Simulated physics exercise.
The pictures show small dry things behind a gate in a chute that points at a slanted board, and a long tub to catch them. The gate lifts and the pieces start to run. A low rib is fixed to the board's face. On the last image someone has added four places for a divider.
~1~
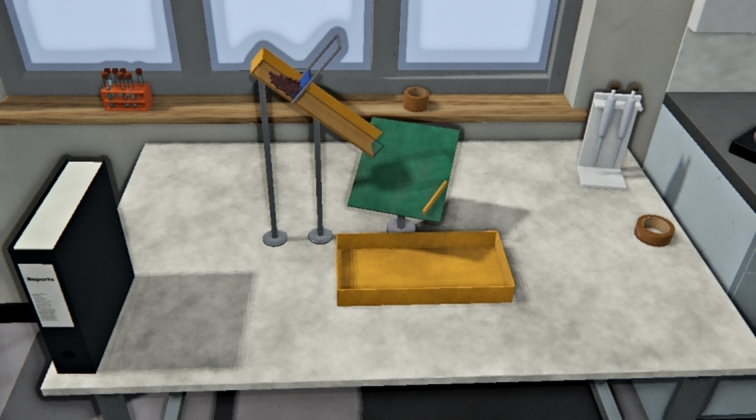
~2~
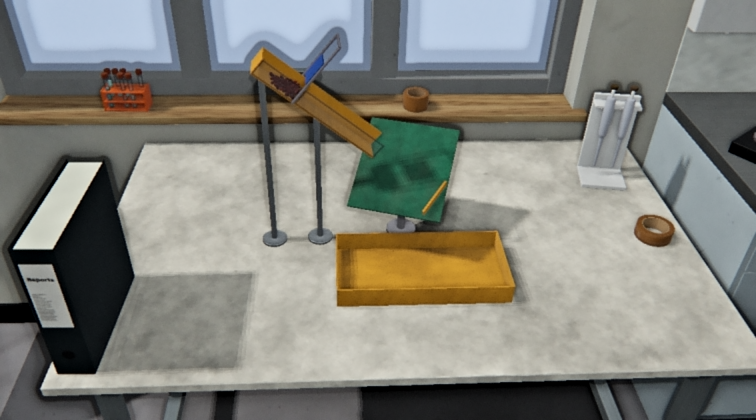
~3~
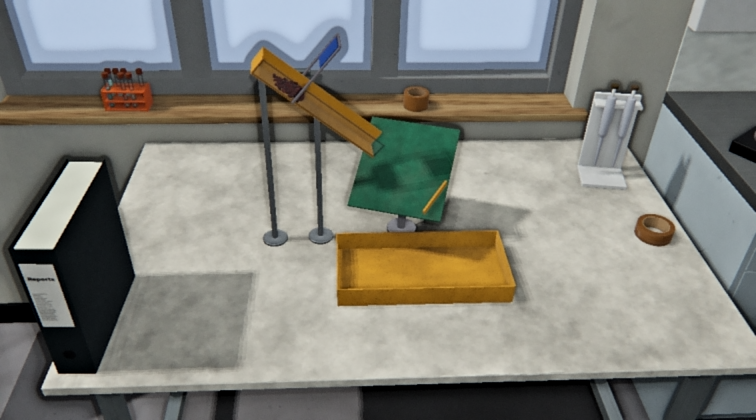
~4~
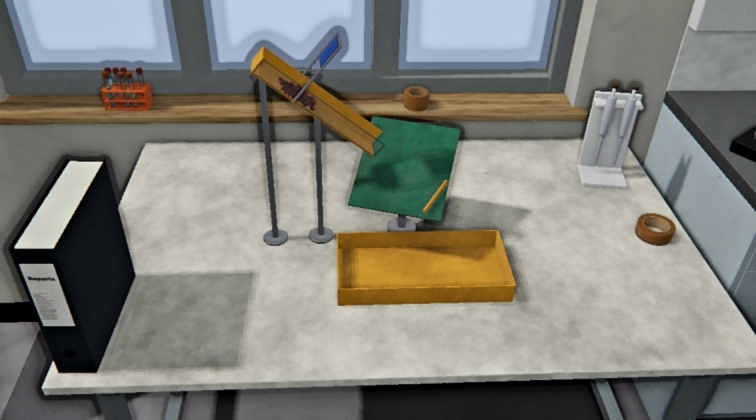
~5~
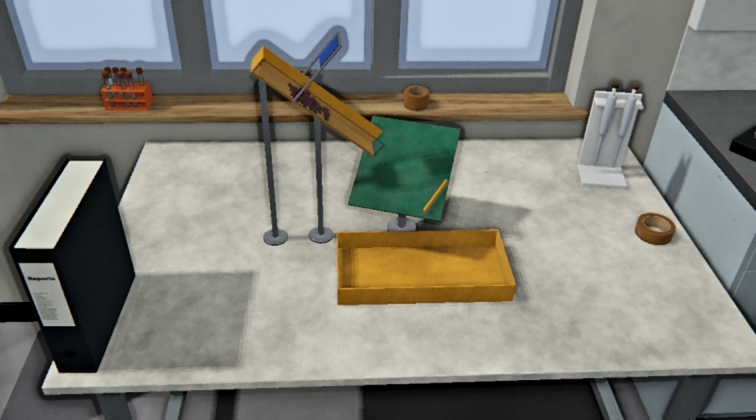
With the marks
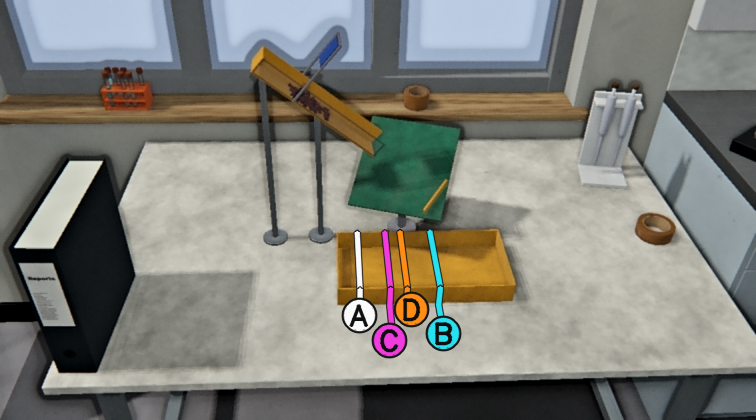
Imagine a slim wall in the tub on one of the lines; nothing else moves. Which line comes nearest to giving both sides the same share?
The best line is D.
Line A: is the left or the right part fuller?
More lands on the right.
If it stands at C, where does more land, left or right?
The right side.
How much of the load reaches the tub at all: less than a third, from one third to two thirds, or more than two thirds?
About that: More than two thirds.
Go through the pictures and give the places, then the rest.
Load behind the gate near (286, 83), kidney beans; lip of the chute near (372, 151), sloping fairly steeply, in the first frame.
Middle of the board near (404, 167), tilted fairly steeply; middle of its low edge near (393, 214); of its high edge near (415, 124), in the second frame.
Front corners of the tub near (338, 290) and (515, 286), empty; front of the load near (301, 99), in the third frame.
Middle of the load near (298, 94); its front near (312, 109), close to a quarter of the way to the lip; rib from (446, 180) to (424, 211), in the fourth frame.
Middle of the load near (308, 101); its front near (326, 119), close to a third of the way to the lip, in the fifth frame.
On the marked copy, line A crosses the front rim at (360, 288); line B crosses the front rim at (440, 287); line C crosses the front rim at (390, 288); line D crosses the front rim at (407, 287).
For line A, of what is caught, only a few on the left of the divider, all but a few on the right.
For line B, of what is caught, all but a few on the left of the divider, only a few on the right.
For line C, of what is caught, a small share on the left of the divider, all but a few on the right.
For line D, of what is caught, close to a third on the left of the divider, close to two thirds on the right.
